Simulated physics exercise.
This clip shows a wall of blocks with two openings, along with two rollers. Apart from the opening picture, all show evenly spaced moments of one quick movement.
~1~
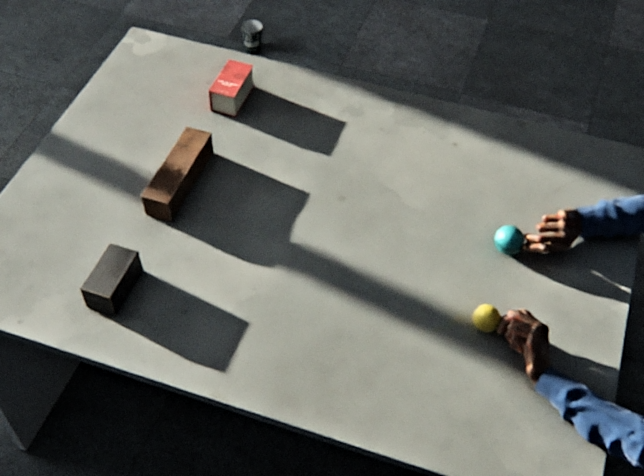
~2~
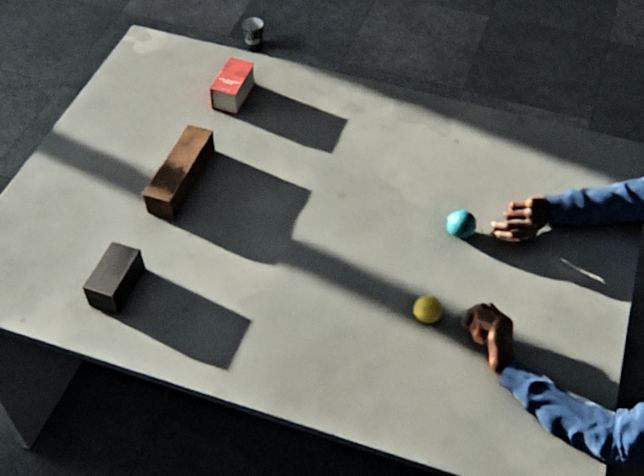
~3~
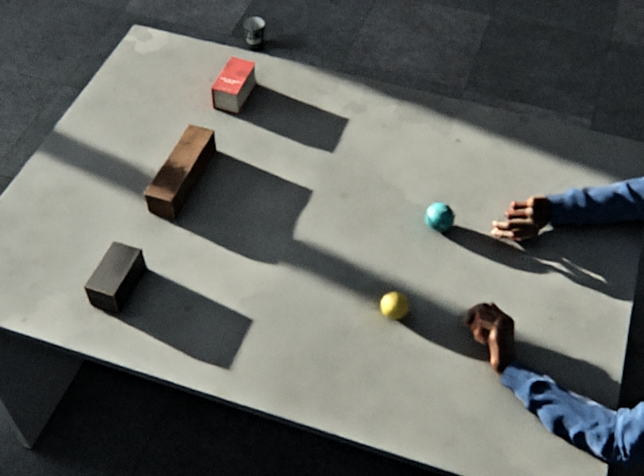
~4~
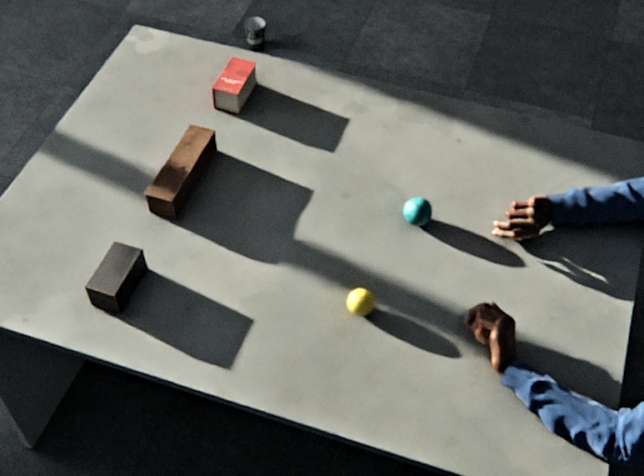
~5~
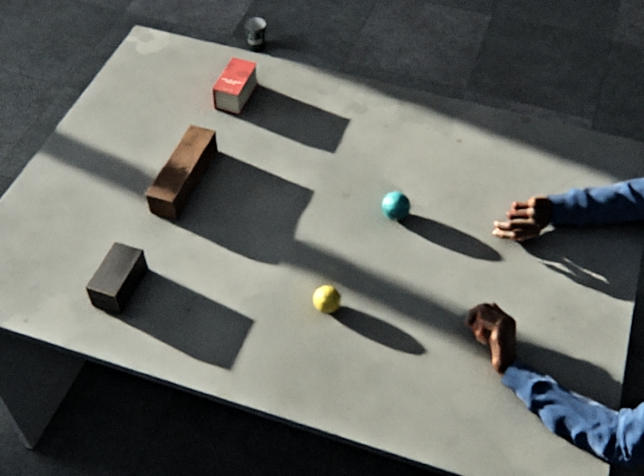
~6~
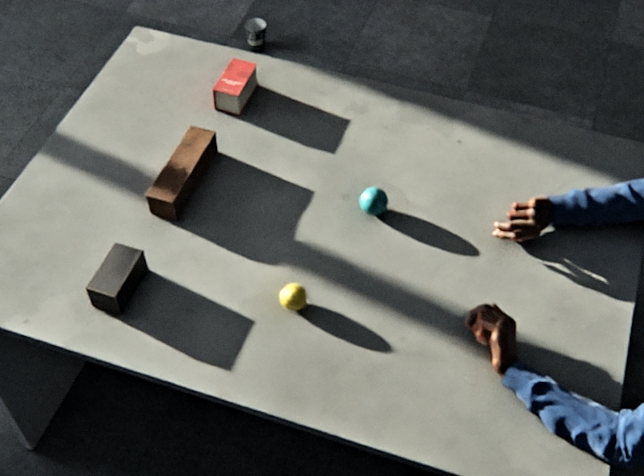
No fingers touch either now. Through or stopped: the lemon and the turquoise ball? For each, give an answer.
Lemon: Stopped. Turquoise ball: Stopped.
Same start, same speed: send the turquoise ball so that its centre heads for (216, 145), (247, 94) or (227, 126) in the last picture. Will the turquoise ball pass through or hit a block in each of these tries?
Aim one blocked, aim two blocked, aim three through.
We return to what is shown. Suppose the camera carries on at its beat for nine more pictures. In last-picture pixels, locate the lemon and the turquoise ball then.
Roughly (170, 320) for the first and roughly (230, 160) for the other.
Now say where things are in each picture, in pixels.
Lemon (487, 318) under the hand; turquoise ball (510, 240) under the hand; red book (232, 88), in the first picture.
Lemon (429, 310); turquoise ball (462, 224), in the second picture.
Lemon (395, 306); turquoise ball (440, 218), in the third picture.
Lemon (362, 302); turquoise ball (418, 212), in the fourth picture.
Lemon (328, 300); turquoise ball (397, 206), in the fifth picture.
Lemon (294, 297); turquoise ball (374, 202); brown brick (184, 172), in the sixth picture.
Then, 0.24 s later than the last frame, lemon heading on near (161, 285); turquoise ball heading on near (289, 180).
Then, 0.74 s later than the last frame, lemon coming back near (178, 338); turquoise ball coming back near (245, 169).
Then, 1.24 s later than the last frame, lemon coming back near (205, 399); turquoise ball coming back near (280, 179).
When it is over, the lemon hits a block; the turquoise ball hits a block.
